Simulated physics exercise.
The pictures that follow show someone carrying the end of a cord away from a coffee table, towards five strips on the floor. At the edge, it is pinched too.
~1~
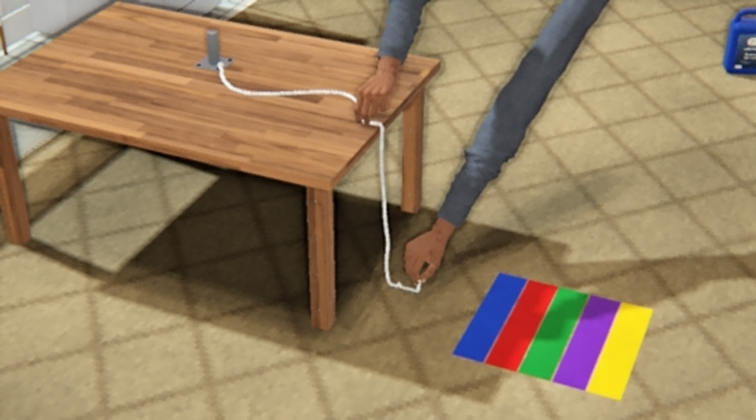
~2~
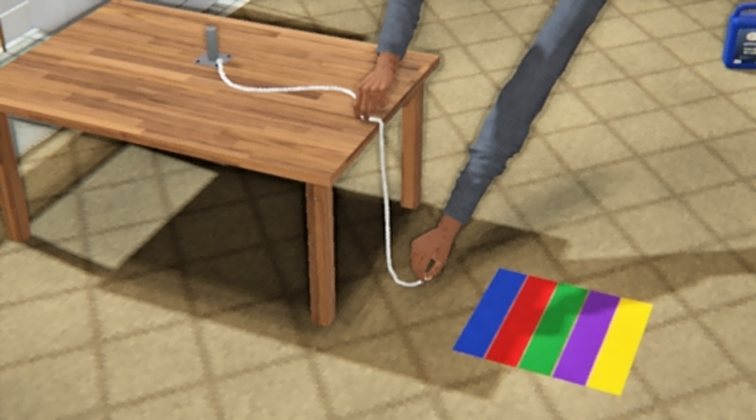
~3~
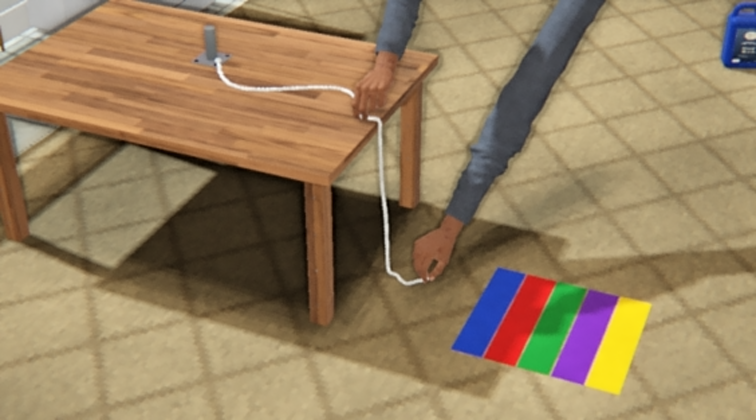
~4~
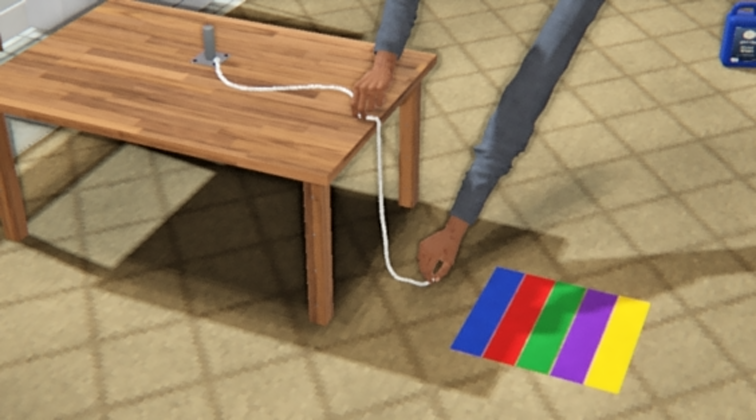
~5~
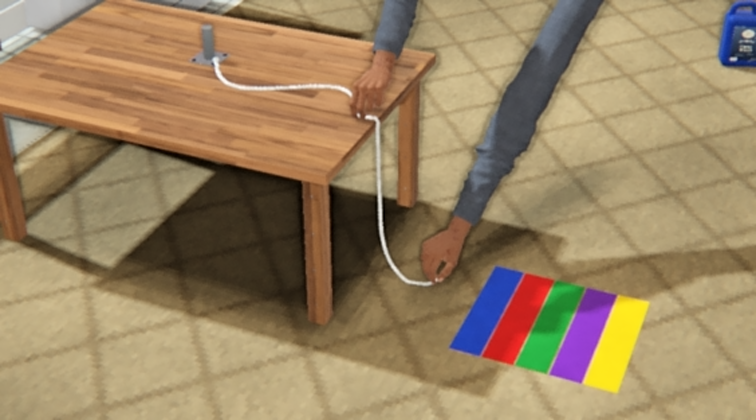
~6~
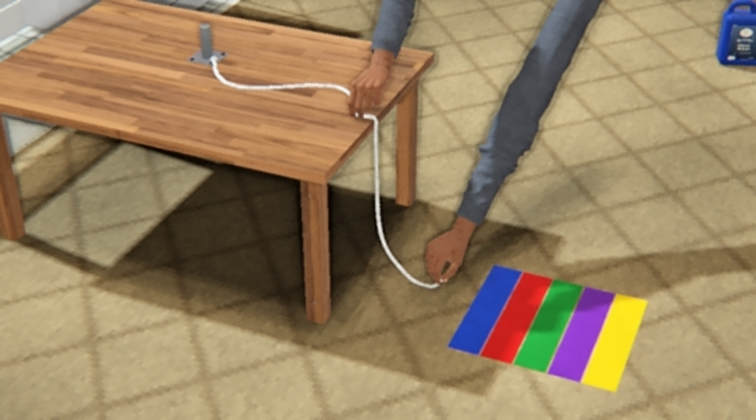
A white cord runs from a small grey post on a wooden coffee table to the table's edge, seen from above at an angle in a room with a beige, diamond-patterned floor. One hand pinches it there, while blue, red, green, purple and yellow strips lie at lower right. The other hand draws the cord's low end slightly right, and the view shifts very faintly.
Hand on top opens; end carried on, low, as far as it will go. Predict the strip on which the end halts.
The purple strip.
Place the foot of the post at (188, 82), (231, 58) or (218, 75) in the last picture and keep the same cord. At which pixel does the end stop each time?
First (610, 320), then (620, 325), and last (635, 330).
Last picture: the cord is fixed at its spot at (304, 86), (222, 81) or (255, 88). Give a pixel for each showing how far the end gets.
They end up at (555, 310), (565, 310) and (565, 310).
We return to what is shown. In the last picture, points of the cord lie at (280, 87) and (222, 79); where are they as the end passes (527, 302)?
First mark (309, 85), second mark (256, 69).
A little later, end near (527, 302); over red.
Next, end near (567, 312); over green.
When it is tight, end near (590, 317); over purple. It gets as far as the purple strip.
